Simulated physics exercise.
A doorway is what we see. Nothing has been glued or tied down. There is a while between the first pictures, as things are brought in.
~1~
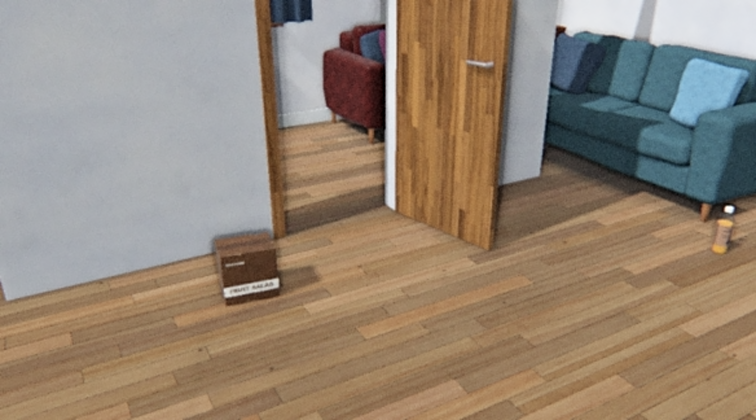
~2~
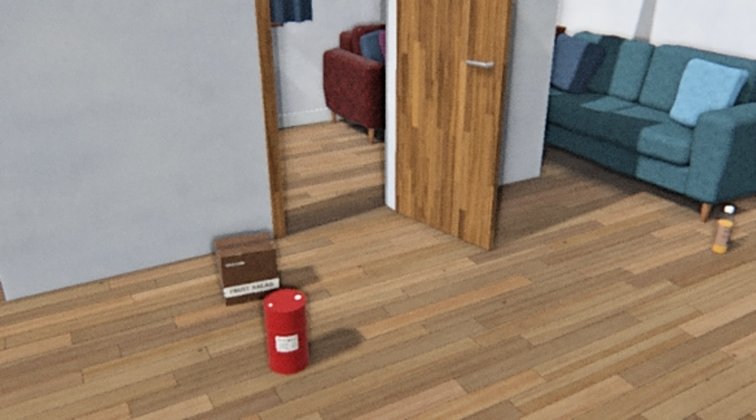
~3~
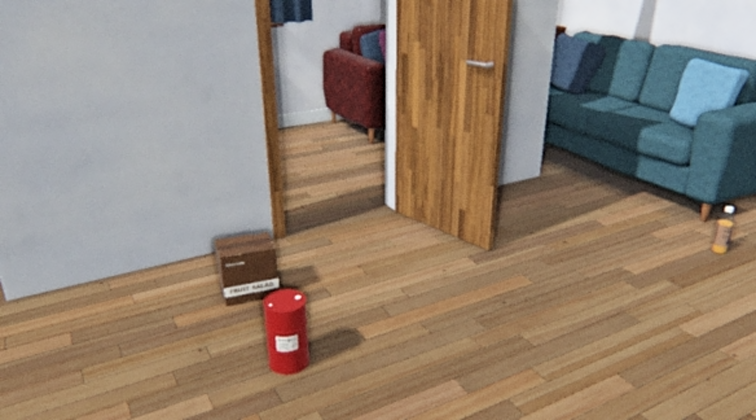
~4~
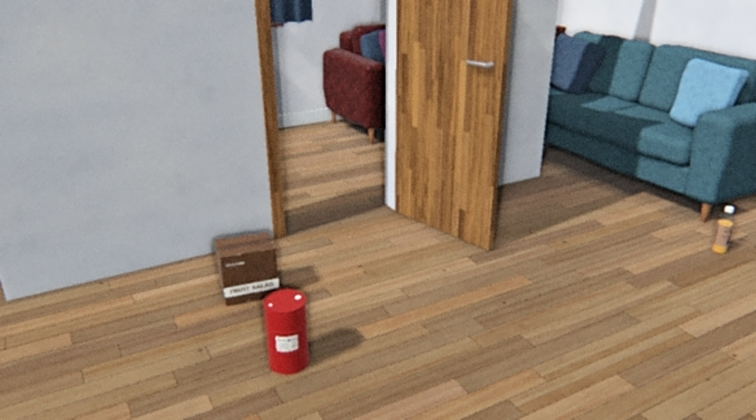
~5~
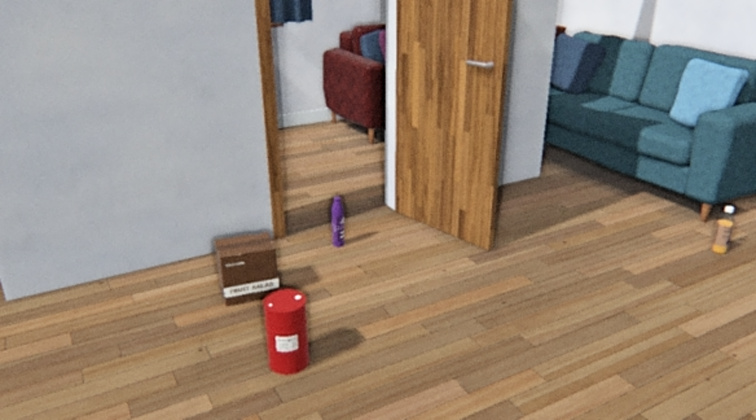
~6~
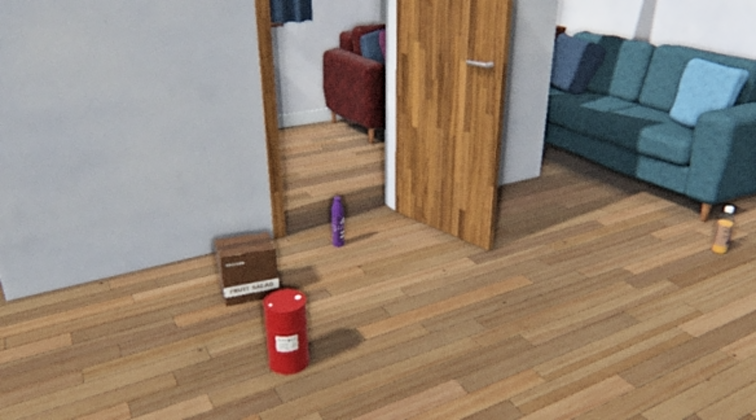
Red canister appearing in front of a brown box beside an open doorway, then a purple bottle appearing near the still door.
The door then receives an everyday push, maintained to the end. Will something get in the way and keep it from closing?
No, it closes fully.
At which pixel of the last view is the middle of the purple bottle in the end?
Near (296, 212).
Then, 1.10 s on from there, door at 70°.
Then, 2.00 s on from there, door at 25°; purple bottle shifted about its own width near (331, 220).
Then, 2.30 s on from there, door at 10°; purple bottle shifted well along near (314, 212).
Then, 2.90 s on from there, door at 0°; purple bottle turned 60° from how it was put near (296, 204).
In the end, door at 0°; toppled on the floor, purple bottle; the other 2 unmoved. At the end, from the last picture's camera, purple bottle near (296, 212).
